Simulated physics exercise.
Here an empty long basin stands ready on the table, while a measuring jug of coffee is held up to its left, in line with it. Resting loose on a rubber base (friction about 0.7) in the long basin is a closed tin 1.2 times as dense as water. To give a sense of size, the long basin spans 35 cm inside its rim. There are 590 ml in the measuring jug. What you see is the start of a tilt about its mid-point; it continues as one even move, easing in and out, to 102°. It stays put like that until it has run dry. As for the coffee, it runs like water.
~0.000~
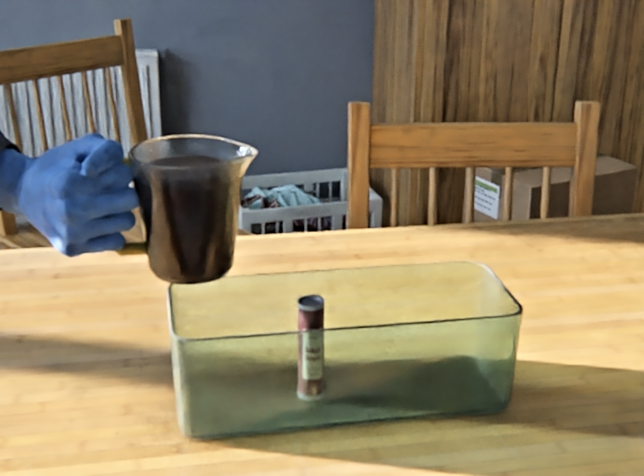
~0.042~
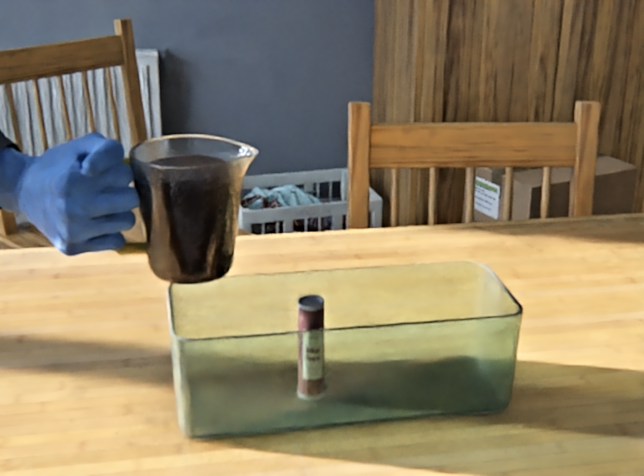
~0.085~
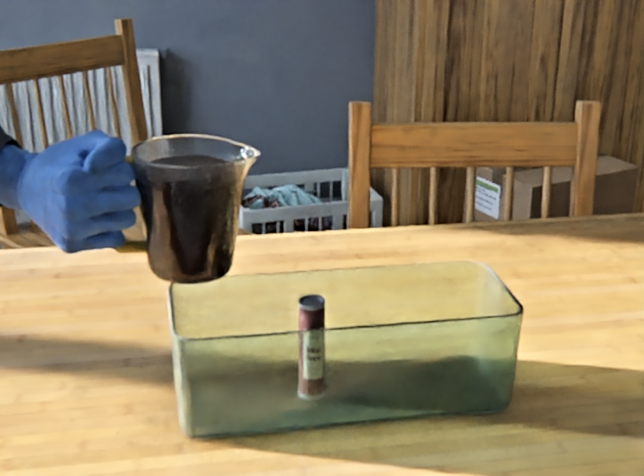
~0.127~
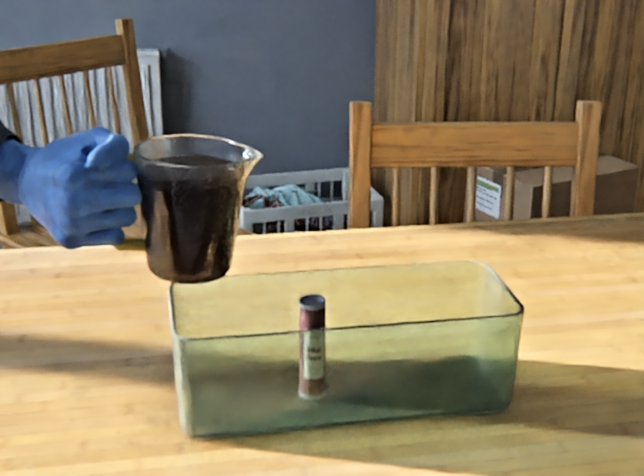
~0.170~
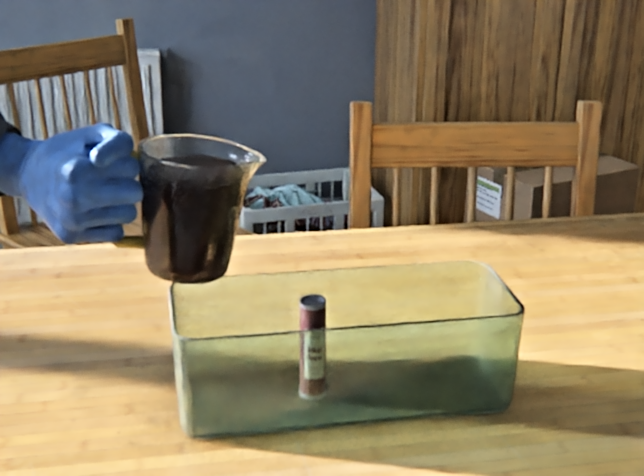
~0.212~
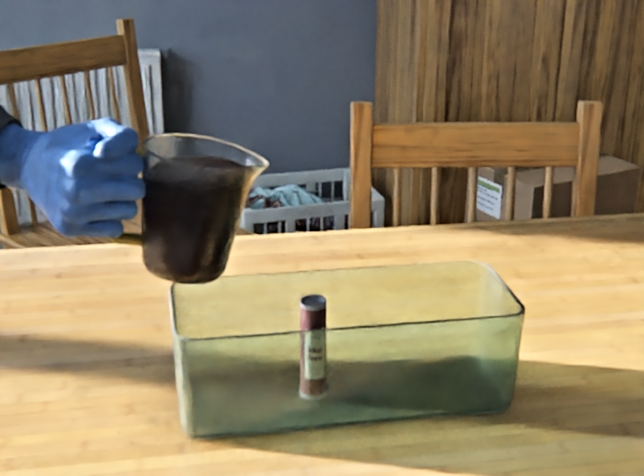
In the video, a blue-gloved hand holds a glass measuring jug of dark liquid above the left end of a long, clear greenish basin with a small tin standing inside, then slowly tilts the jug slightly to the right.
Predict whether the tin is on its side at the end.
My bet is it won't last.
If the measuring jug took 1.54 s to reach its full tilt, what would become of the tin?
It tumbles over, then.
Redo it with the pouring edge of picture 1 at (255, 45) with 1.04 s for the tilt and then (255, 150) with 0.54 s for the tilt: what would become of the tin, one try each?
Trial 1 - tin stays standing; trial 2 - tin tips.
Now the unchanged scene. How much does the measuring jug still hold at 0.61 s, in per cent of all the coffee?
I'd estimate some 80 % remains.
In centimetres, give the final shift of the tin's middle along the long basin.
Roughly 7.0 cm.
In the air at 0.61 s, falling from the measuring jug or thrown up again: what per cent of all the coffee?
About 14 per cent.
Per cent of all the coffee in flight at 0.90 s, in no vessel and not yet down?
In-air share: About 14 %.
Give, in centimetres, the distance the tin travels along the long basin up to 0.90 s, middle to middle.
About 0 cm.
Then, 0.61 s in, the tilt is 65° and 80 per cent is still to pour; the tin stands where it began.
Then, 0.90 s in, the tilt is 98° and 27 per cent is still to pour; the tin stands where it began.
Then, 1.21 s in, the tilt is 102° and 1 per cent is still to pour; the tin lies on its side.
Then, 1.54 s in, the tilt is 102° and 0 per cent is still to pour; the tin lies on its side.
Finally, the tin lies on its side.
